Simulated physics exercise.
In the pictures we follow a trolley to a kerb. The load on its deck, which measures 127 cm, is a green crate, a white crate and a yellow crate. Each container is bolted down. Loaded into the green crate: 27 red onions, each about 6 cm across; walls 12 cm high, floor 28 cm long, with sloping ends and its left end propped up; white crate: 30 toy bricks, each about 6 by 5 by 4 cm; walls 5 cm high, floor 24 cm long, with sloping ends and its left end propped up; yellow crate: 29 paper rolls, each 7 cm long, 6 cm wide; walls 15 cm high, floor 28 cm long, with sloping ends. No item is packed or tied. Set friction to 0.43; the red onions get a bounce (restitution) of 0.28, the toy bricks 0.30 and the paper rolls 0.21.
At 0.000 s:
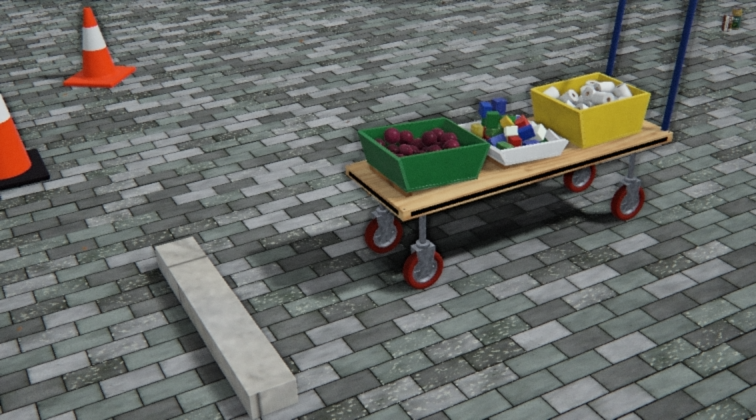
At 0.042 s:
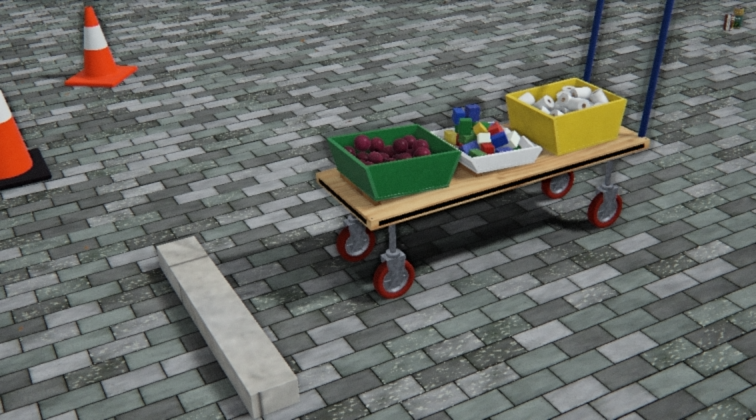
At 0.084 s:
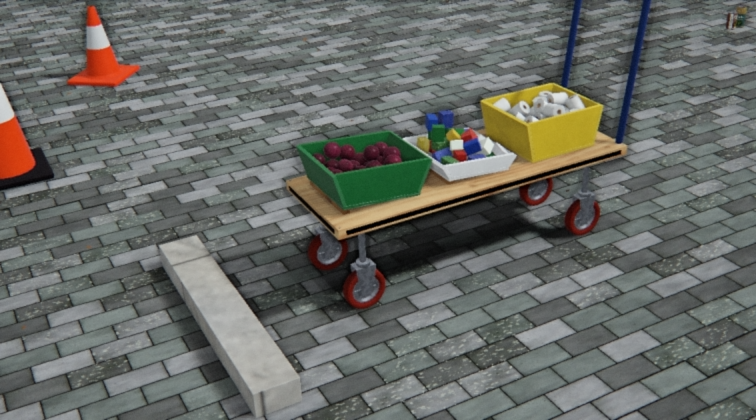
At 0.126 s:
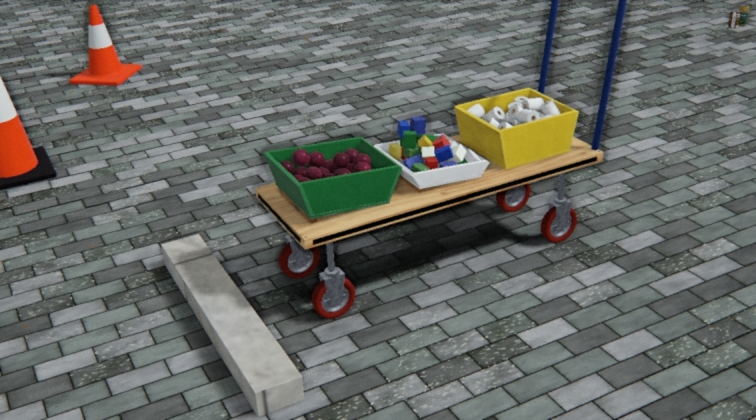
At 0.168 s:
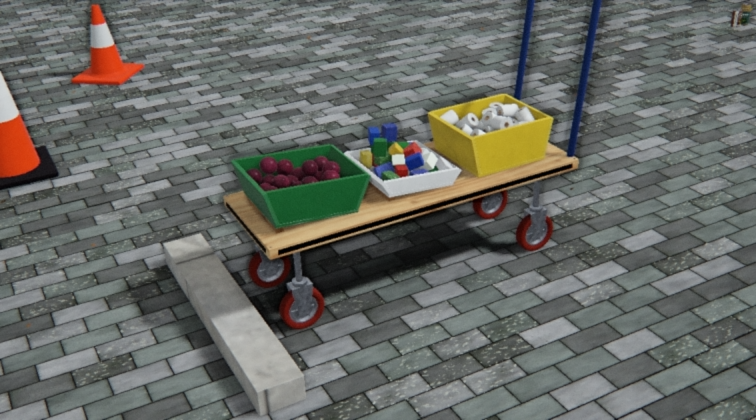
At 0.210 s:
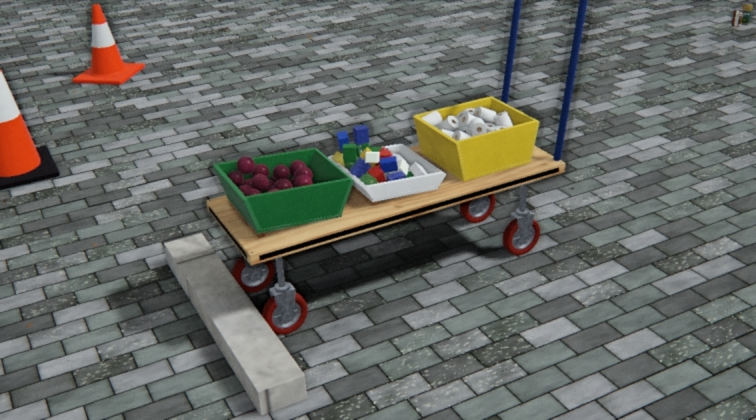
On grey paving, a trolley carrying green, white and yellow crates of onions, blocks and rolls rolling left towards a pale kerb.
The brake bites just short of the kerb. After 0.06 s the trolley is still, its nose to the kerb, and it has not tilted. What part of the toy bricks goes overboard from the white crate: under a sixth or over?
I'd say the outflow rises past a sixth of the load.
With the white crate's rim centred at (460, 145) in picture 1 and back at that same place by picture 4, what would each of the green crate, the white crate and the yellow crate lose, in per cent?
Green crate 0 %, white crate 10 %, yellow crate 0 %.
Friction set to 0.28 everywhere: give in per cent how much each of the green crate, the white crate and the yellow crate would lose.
Green crate 10, white crate 40, yellow crate 10 per cent.
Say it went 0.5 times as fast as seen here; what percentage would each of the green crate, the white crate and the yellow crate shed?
Green crate 0, white crate 20, yellow crate 0 per cent.
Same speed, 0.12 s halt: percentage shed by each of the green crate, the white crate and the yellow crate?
Result - green crate: 0 percent, white crate: 30 percent, yellow crate: 10 percent.
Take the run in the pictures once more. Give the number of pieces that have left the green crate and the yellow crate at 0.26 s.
Estimate at that time - green crate 0, yellow crate 0, give or take.
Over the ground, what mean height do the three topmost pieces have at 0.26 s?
About 62 cm.
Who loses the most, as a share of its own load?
Result: White crate.
After 0.26 s, the green crate has all 27, the white crate is down by 5 of 30 and the yellow crate has all 29.
After 0.38 s, the green crate is down by 1 of 27, the white crate is down by 9 of 30 and the yellow crate is down by 1 of 29.
After 0.61 s, the green crate is down by 2 of 27, the white crate is down by 12 of 30 and the yellow crate is down by 2 of 29.
Final count (at 1.11 s), the green crate is down by 2 of 27, the white crate is down by 12 of 30 and the yellow crate is down by 2 of 29. Asked share, 12 of 30, 40 per cent.
